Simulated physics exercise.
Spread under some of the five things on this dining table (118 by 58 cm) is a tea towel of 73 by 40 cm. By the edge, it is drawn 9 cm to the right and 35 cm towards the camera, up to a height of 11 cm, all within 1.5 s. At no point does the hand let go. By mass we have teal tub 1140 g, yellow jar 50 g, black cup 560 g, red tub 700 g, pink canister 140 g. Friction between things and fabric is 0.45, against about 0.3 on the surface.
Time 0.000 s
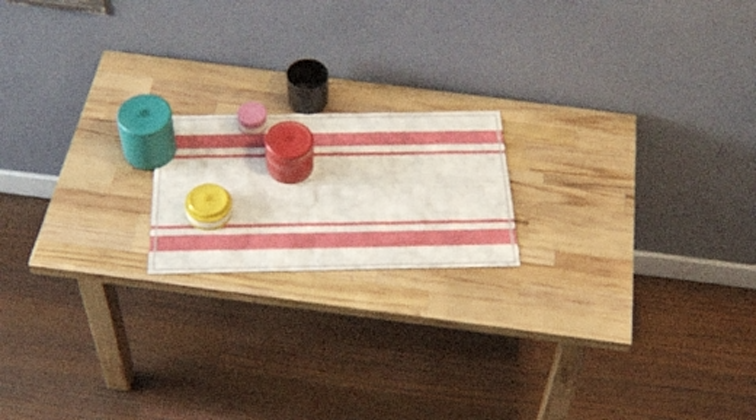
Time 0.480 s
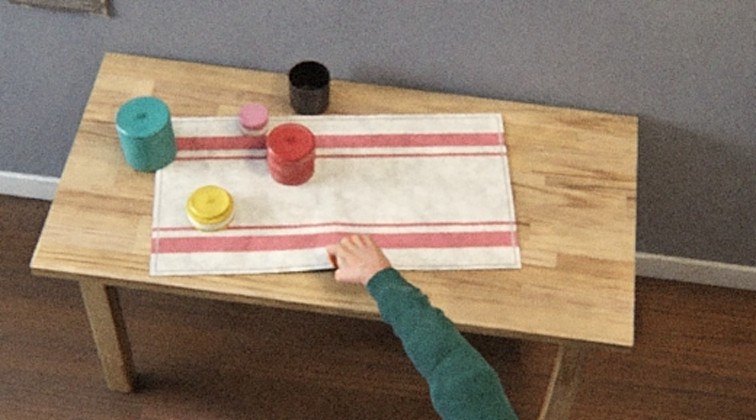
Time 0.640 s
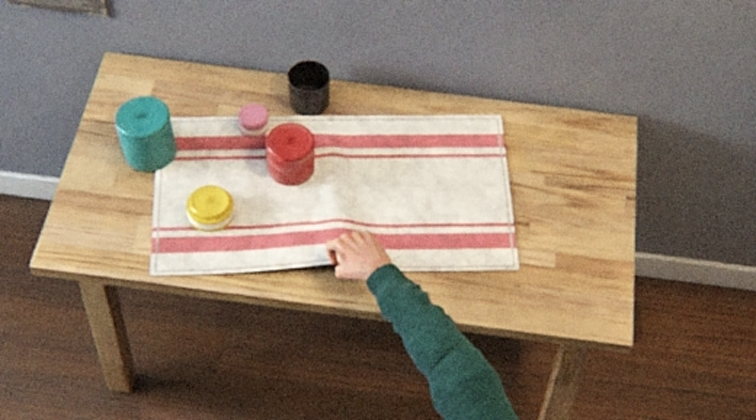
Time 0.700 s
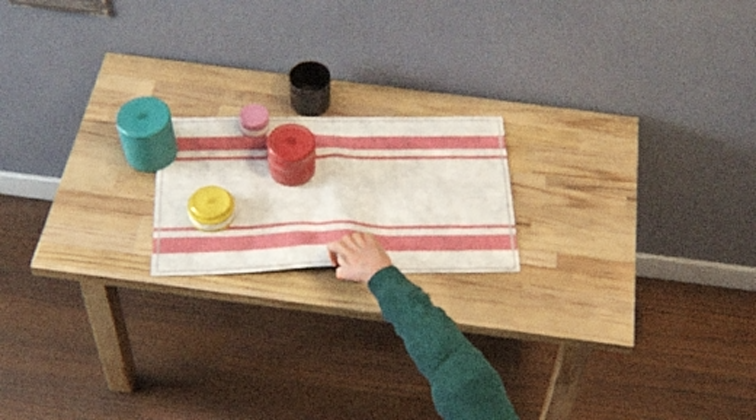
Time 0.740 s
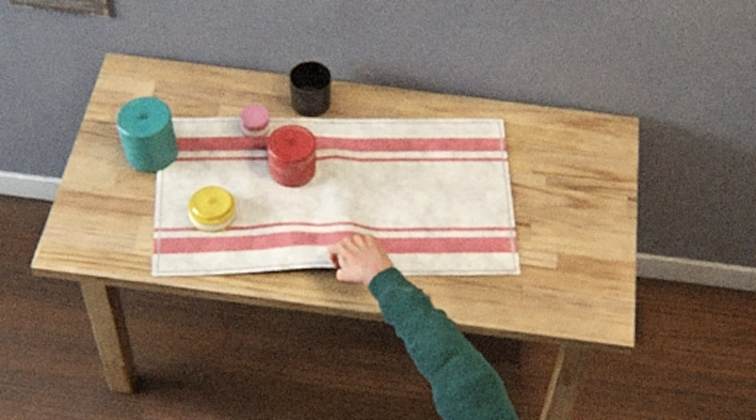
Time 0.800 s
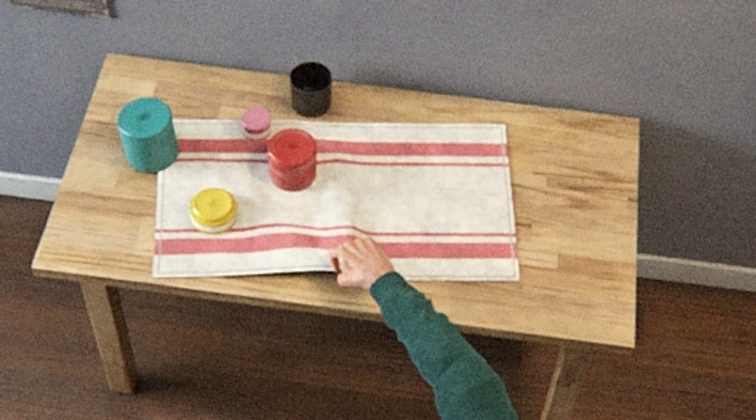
A hand in a green sleeve reaches in from the lower right to a wooden table against a grey wall, seen from above at an angle. A white tea towel with red stripes lies under a red tub, yellow jar and pink canister, with a teal container at left and a black cup behind. The hand grips the towel's front edge, which wrinkles as the cloth shifts very slightly forward.
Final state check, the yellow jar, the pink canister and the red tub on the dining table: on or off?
Final state: Yellow jar off, pink canister off, red tub off.
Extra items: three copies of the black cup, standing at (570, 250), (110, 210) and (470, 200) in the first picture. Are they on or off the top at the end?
Respectively, the copies end as follows: Still in place, still in place, gone from the top.
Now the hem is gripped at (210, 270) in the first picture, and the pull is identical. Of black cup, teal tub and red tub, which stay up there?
Log - black cup: Still on top; teal tub: Still on top; red tub: Off the top.
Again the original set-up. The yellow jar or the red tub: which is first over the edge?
First: Yellow.
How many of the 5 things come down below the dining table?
Total: 3.
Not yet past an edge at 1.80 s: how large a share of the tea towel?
Some 35 in a hundred.
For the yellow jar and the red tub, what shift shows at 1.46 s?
For the yellow jar it's around 20 cm, and for the red tub around 25 cm.
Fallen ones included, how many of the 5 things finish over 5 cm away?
Counting them up, I get 3.
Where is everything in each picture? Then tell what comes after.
The first frame shows yellow jar (208, 198); pink canister (252, 112); red tub (289, 139); tea towel corners (148, 274) (499, 112) (519, 266).
The second frame shows black cup (309, 76); tea towel corners (150, 276) (501, 114); grip (337, 267).
The third frame shows tea towel corners (150, 275) (500, 116); grip (337, 263).
The fourth frame shows tea towel corners (152, 276) (502, 117); grip (338, 265).
The fifth frame shows tea towel corners (152, 276) (502, 120); grip (338, 267).
The sixth frame shows yellow jar (213, 203); pink canister (256, 118); red tub (292, 146); tea towel corners (153, 277) (504, 125) (519, 281); grip (339, 271).
At 1.1 s, 95 % of the tea towel is still over the top; red tub 10 cm off its start, pink canister 8 cm off its start, yellow jar 6 cm off its start.
At 1.5 s, 65 % of the tea towel is still over the top; red tub 24 cm off its start, pink canister 20 cm off its start, yellow jar 18 cm off its start.
At 1.8 s, 35 % of the tea towel is still over the top; red tub 37 cm off its start at (335, 291), yellow jar over the edge, pink canister 32 cm off its start at (290, 236).
At 2.1 s, 0 % of the tea towel is still over the top; red tub over the edge, pink canister 50 cm off its start, yellow jar over the edge.
At 3.7 s, 0 % of the tea towel is still over the top; red tub over the edge, pink canister over the edge, yellow jar over the edge, teal tub 1 cm off its start at (148, 123).
